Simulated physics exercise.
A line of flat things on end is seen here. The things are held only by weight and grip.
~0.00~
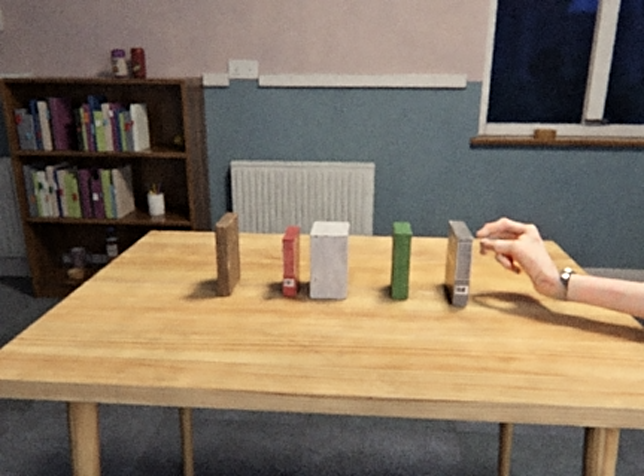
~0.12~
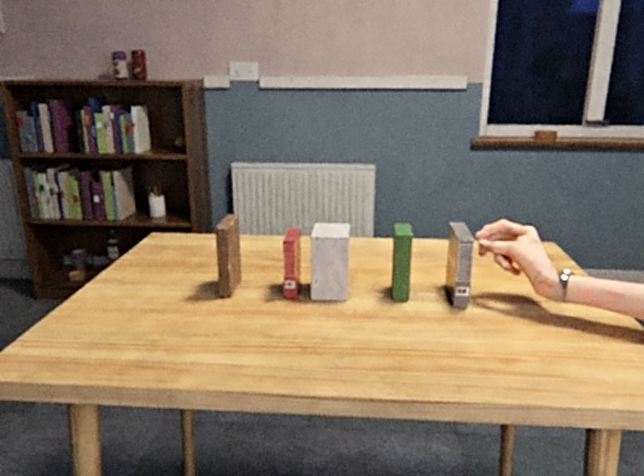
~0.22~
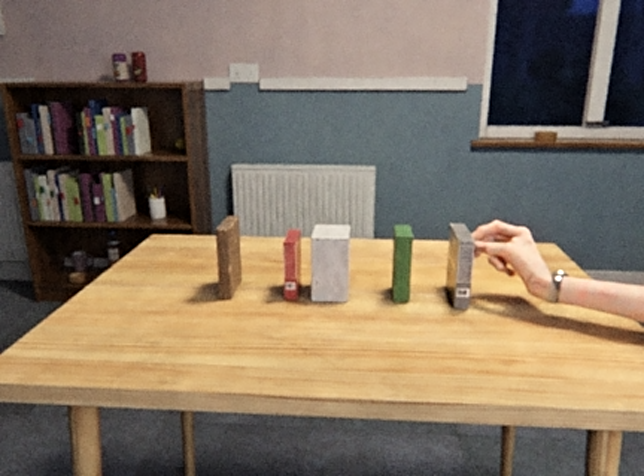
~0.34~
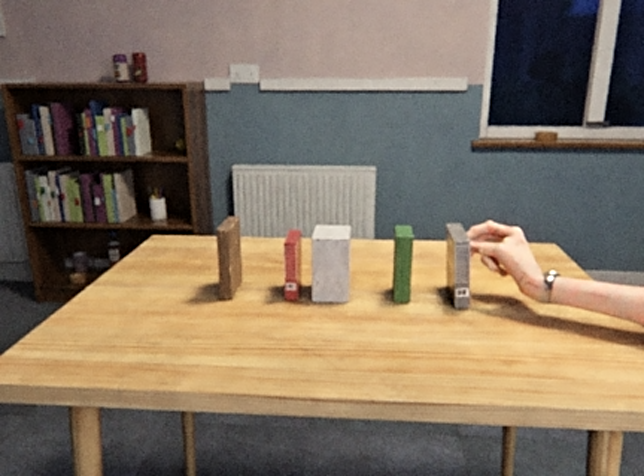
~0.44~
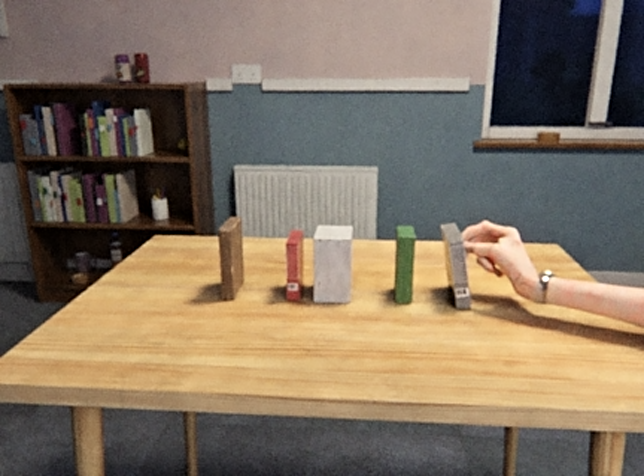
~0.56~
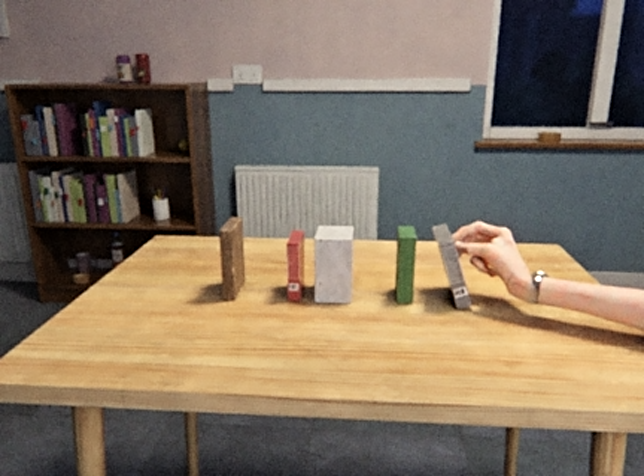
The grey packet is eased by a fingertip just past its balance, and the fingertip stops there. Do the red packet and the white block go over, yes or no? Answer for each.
Red packet - no, it stays up. White block - no, it stays up.
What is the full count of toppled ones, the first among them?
2 of them.
Around 0.86 s, grey packet 46° over; green block rocked 9° from its first pose.
Around 1.06 s, grey packet 78° over; green block rocked 39° from its first pose.
Around 1.96 s, grey packet 90° over; green block on its side.
Finally (2.3 s), down or leaning hard on the table, green block; the other 2 still in place. Final places as the last picture's camera would see them, red packet near (296, 265), white block near (333, 263).
